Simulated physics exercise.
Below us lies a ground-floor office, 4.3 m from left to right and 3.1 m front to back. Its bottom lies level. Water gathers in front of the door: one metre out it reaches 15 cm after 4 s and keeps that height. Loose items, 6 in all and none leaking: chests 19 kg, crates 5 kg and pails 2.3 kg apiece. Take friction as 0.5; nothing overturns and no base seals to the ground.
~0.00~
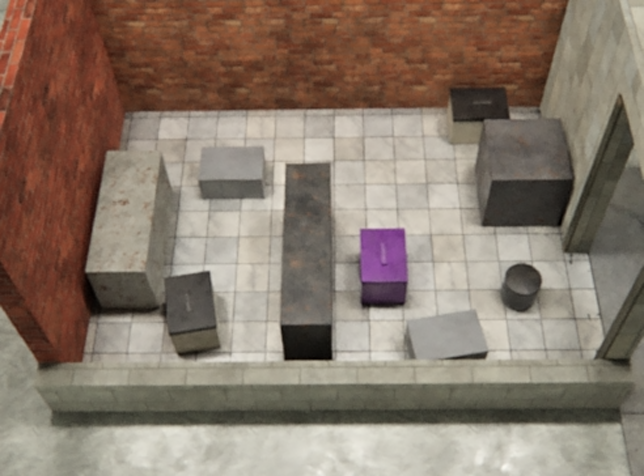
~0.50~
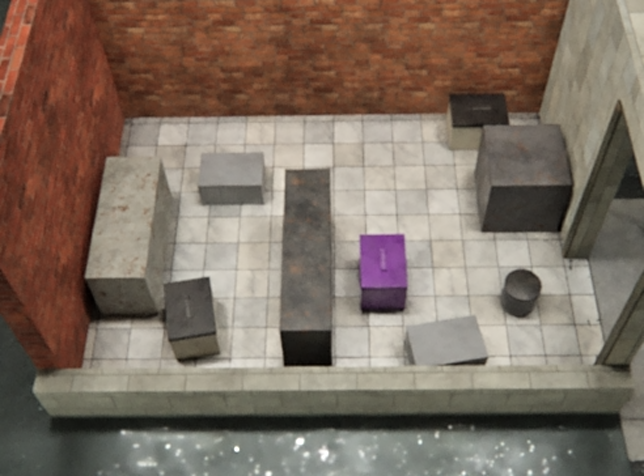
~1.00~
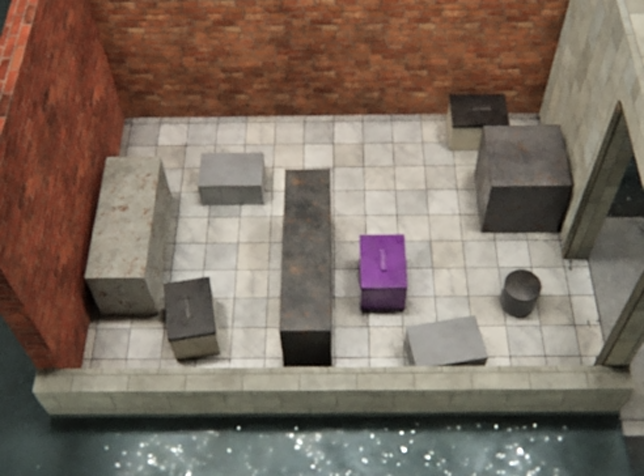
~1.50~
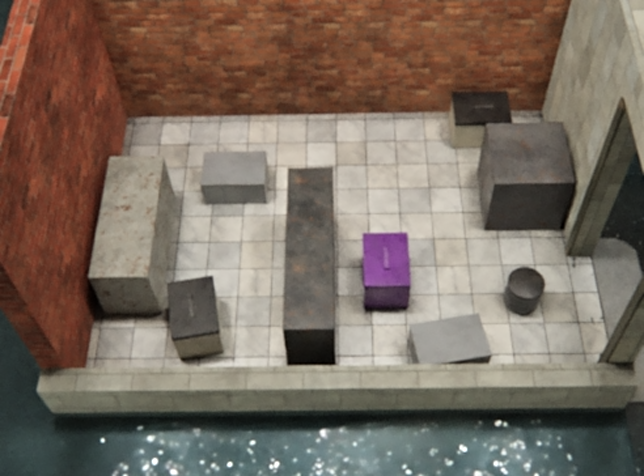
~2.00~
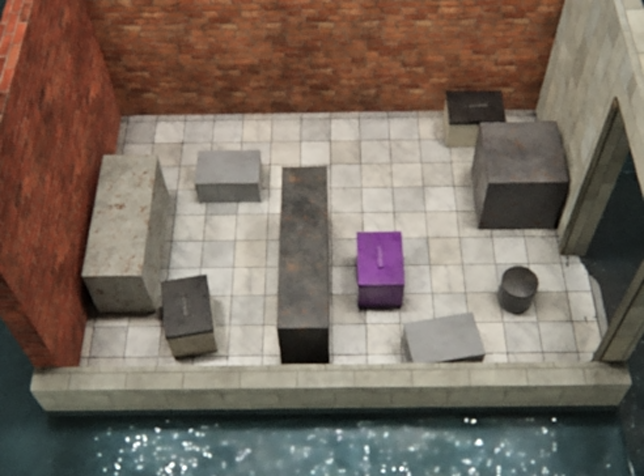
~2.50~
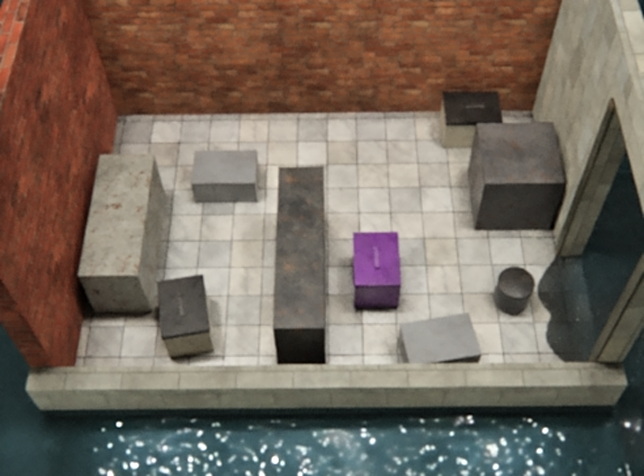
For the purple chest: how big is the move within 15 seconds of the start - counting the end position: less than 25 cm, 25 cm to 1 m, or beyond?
The purple chest travels far.
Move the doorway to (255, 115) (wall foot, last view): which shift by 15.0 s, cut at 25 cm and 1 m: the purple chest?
In that case the purple chest stays put.
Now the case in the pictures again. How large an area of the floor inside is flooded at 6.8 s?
Some 8.0 m2.
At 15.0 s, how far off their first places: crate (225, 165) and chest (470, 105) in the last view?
In that order: 140 cm, 30 cm.
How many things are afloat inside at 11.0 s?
At that moment 4.
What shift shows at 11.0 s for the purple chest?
About 120 cm.
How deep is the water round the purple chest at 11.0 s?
Roughly 5 cm.
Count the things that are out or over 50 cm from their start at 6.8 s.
I count 1.
After 3.5 s the purple chest is near (377, 258), 0.0 m from its start, aground; 0 afloat.
After 6.8 s the purple chest is near (356, 226), 0.4 m from its start, aground; 2 afloat.
After 11.0 s the purple chest is near (341, 156), 1.2 m from its start, aground; 4 afloat.
After 15.0 s the purple chest is near (334, 146), 1.3 m from its start, aground; 4 afloat.
